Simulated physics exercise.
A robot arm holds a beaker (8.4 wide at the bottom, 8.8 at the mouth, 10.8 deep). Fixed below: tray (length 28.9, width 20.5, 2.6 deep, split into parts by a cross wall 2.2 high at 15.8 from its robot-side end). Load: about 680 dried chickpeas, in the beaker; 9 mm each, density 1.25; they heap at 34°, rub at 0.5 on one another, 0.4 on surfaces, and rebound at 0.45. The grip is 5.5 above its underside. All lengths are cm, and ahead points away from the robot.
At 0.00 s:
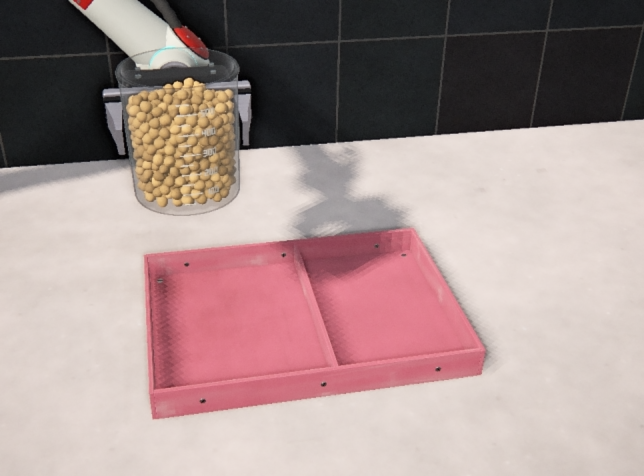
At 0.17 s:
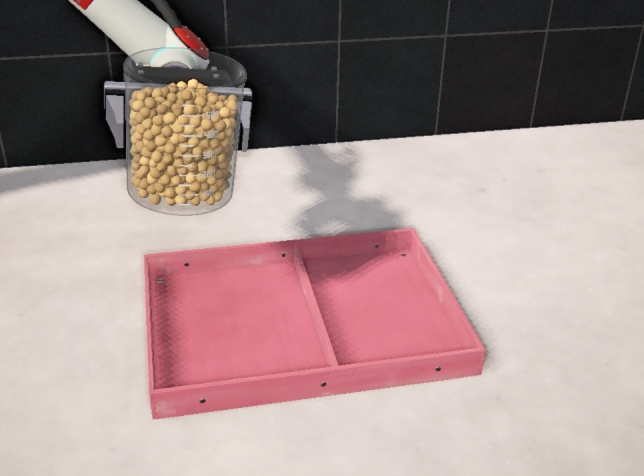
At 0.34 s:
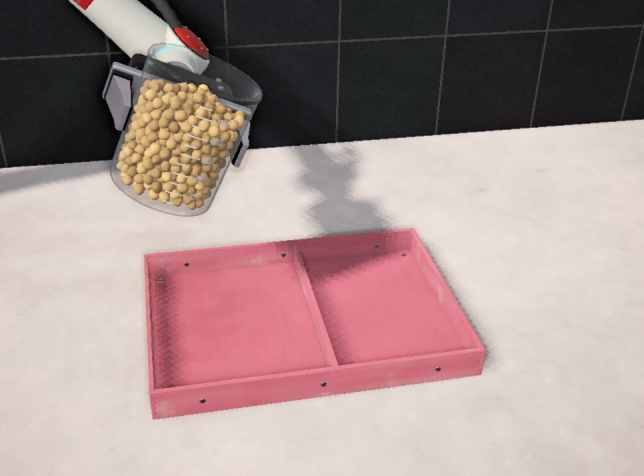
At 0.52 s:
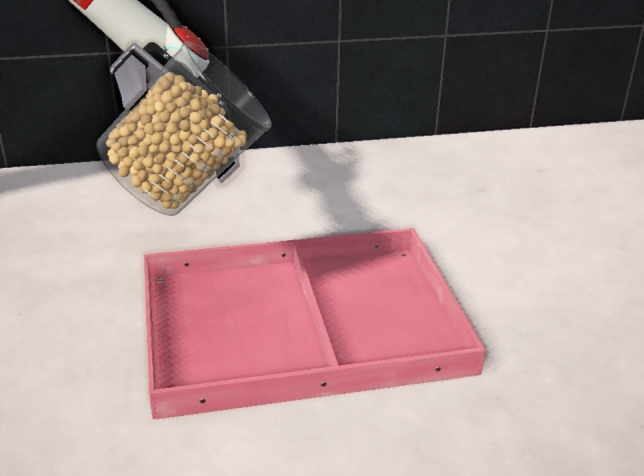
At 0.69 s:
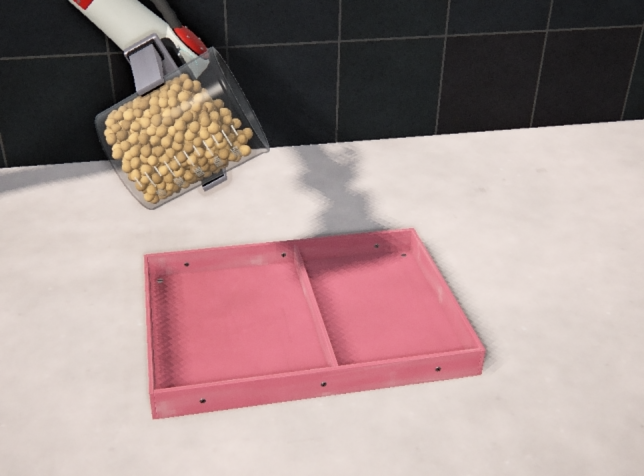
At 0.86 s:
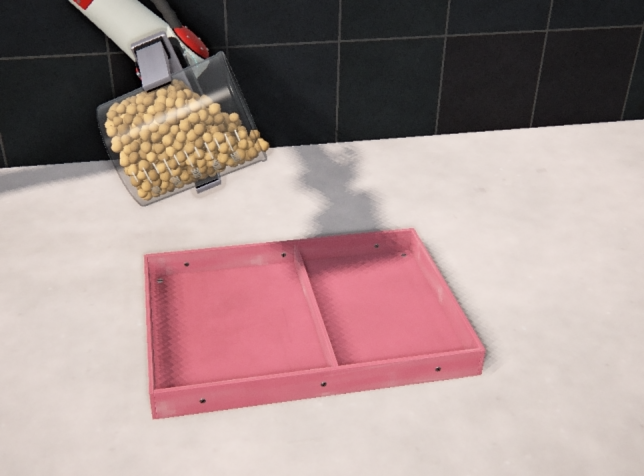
The clip shows a robot arm holding a clear beaker of dried chickpeas above a pale counter, behind a pink divided tray; the arm steadily tilts the beaker far over to the right, and the chickpeas shift toward its rim.
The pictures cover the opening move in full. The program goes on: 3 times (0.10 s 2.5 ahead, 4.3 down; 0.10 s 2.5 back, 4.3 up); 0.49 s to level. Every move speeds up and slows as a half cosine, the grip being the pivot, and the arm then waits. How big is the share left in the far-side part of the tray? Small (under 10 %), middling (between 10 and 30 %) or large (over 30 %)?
Share in the far-side part of the tray: Middling (between 10 and 30 %).
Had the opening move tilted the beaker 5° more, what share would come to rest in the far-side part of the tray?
It would be near 25 per cent.
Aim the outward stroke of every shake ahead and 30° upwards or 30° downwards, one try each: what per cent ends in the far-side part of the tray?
About 65 and 30 per cent.
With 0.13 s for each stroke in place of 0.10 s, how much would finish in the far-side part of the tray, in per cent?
Then about 5 per cent.
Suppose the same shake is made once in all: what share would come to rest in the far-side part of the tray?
In that case some 5 per cent.
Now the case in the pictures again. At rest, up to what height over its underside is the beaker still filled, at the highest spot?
Roughly 9.0 cm.
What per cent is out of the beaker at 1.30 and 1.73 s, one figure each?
About 10, 20.
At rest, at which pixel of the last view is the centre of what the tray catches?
At about (387, 308).
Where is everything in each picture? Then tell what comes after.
Beaker middle at (183, 133), level; upper third of the load around (183, 114), from x 130 to 230, top at y 85; 675 in the beaker, in the first picture.
Beaker middle at (183, 133), tilted 7° forward; upper third of the load around (182, 114), from x 135 to 235, top at y 85, in the second picture.
Beaker middle at (183, 133), tilted 24° forward; upper third of the load around (179, 115), from x 120 to 240, top at y 85, in the third picture.
Beaker middle at (182, 133), tilted 46° forward; upper third of the load around (176, 115), from x 110 to 240, top at y 80, in the fourth picture.
Beaker middle at (182, 132), tilted 63° forward; upper third of the load around (172, 114), from x 110 to 250, top at y 80, in the fifth picture.
Beaker middle at (182, 132), tilted 70° forward; upper third of the load around (167, 115), from x 110 to 265, top at y 85; 675 in the beaker, in the sixth picture.
After 1.30 s, tilted 70° forward, highest piece 24 above the table; 601 in the beaker, 32 in the far-side part, 1 in the robot-side part, 1 on the table or floor, 40 in flight or on a rim.
After 1.73 s, tilted 29° forward, highest piece 24 above the table; 536 in the beaker, 102 in the far-side part, 20 on the table or floor, 10 in the robot-side part, 7 in flight or on a rim.
After 2.15 s, level, highest piece 25 above the table; 536 in the beaker, 101 in the far-side part, 27 on the table or floor, 11 in the robot-side part.
After 3.20 s, level, highest piece 25 above the table; 536 in the beaker, 101 in the far-side part, 27 on the table or floor, 11 in the robot-side part.
At rest, 536 in the beaker, 101 in the far-side part, 27 on the table or floor, 11 in the robot-side part. That is 15 % in the far-side part of the tray.
